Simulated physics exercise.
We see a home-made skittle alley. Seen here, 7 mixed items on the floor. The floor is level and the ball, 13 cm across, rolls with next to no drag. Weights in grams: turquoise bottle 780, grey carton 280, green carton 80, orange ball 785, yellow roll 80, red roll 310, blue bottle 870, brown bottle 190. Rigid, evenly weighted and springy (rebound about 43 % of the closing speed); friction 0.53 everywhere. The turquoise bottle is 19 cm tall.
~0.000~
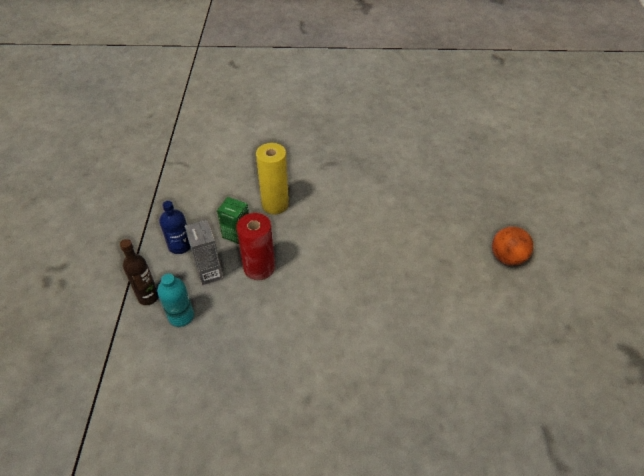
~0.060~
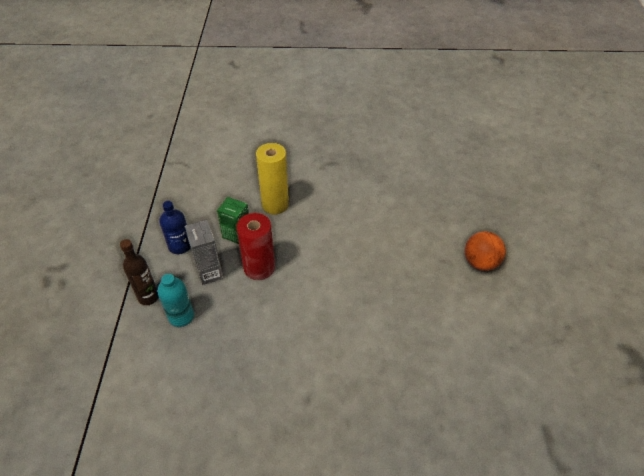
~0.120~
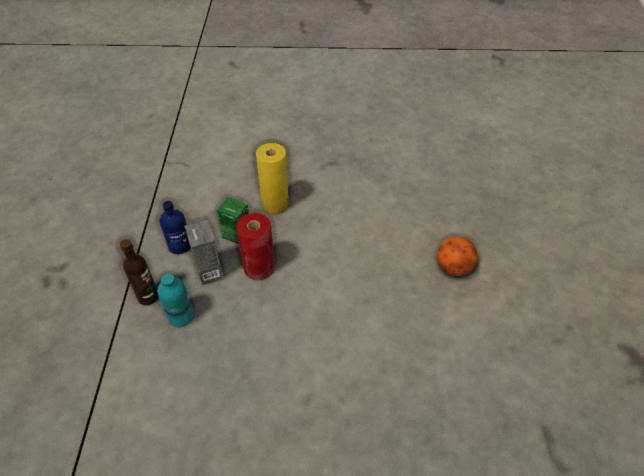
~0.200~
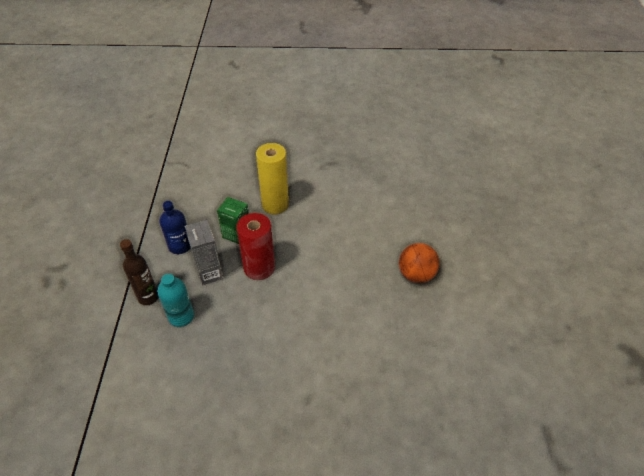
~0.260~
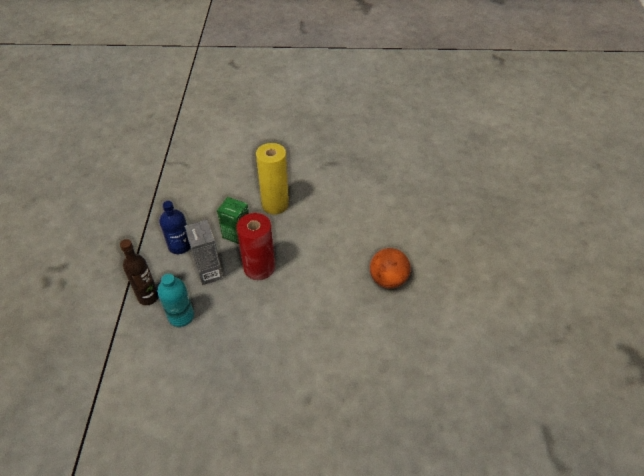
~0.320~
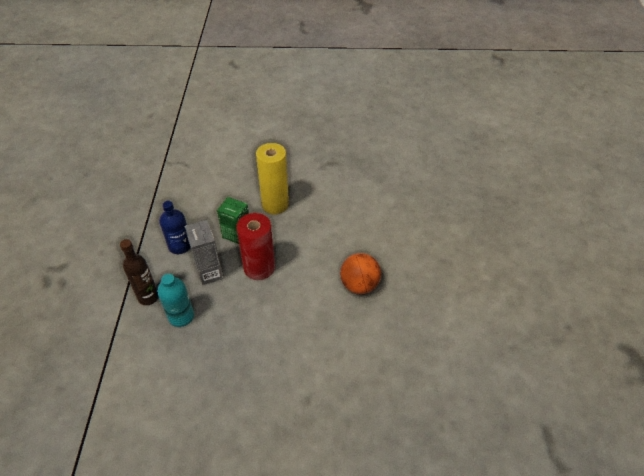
An orange ball sits alone on the right of a grey, stained concrete floor crossed by thin dark lines, seen from above at an angle. On the left stand seven items in a loose cluster: a yellow roll at the back, a red roll, green and grey cartons, and blue, brown and turquoise bottles. The ball rolls steadily leftward and slightly nearer, while the items and camera stay still.
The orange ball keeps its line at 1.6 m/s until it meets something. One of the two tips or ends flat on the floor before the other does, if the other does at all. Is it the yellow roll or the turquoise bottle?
The second of the two, the turquoise bottle.
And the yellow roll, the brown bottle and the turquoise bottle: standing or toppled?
The yellow roll stays upright; the brown bottle stays upright; the turquoise bottle tips over.
After 0.52 s, 82 cm rolled; orange ball near (260, 292).
After 0.92 s, 104 cm rolled; orange ball near (185, 314); turquoise bottle leaning 51° near (122, 307).
After 1.62 s, 107 cm rolled; orange ball near (181, 347); turquoise bottle on its side near (107, 319).
After 3.02 s, 115 cm rolled; orange ball near (172, 419); turquoise bottle on its side near (107, 317).
By the end (4.0 s), tipped over on the floor, turquoise bottle; the other 6 in place, give or take 8 cm. Seen from the same camera at the end, yellow roll near (273, 180), turquoise bottle near (107, 317). Yellow roll was never lost; turquoise bottle went at 0.86 s.
